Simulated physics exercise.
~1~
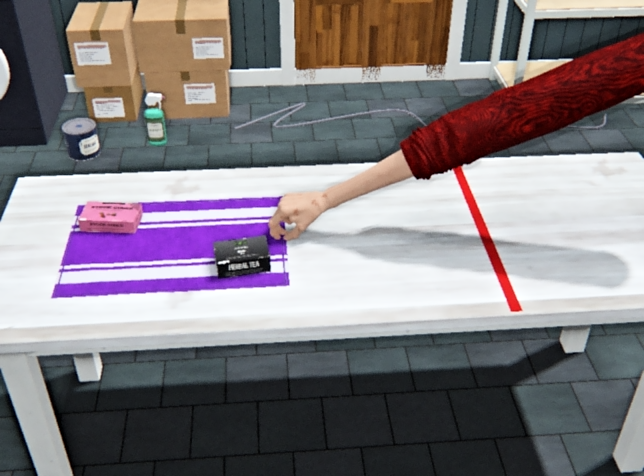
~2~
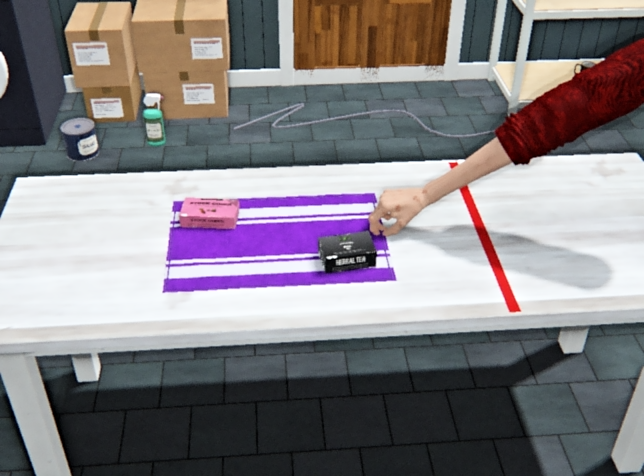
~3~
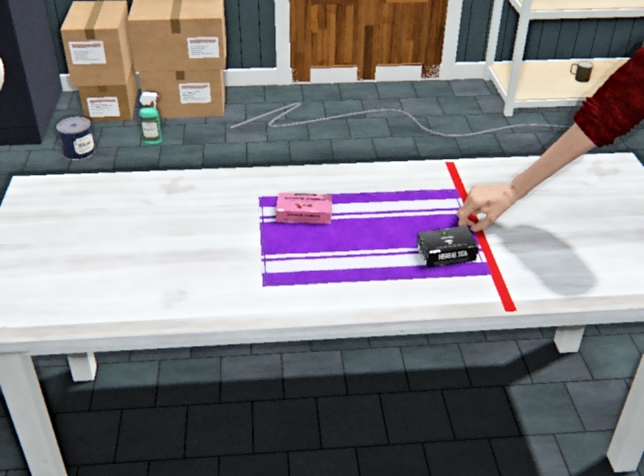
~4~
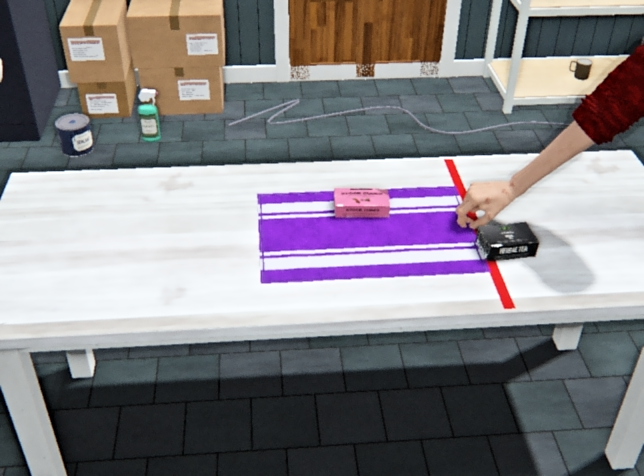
At first, a hand in a red sleeve grips the right edge of a purple and white striped place mat on a white table, with a pink packet and a black packet resting on it. The hand draws the mat to the right toward a red tape line, and both packets ride along. The mat's edge reaches the tape, and the hand stops there. The packets keep sliding to the right across the halted cloth. In the end, the black packet sits off the mat beyond its edge, while the pink one remains on the cloth.
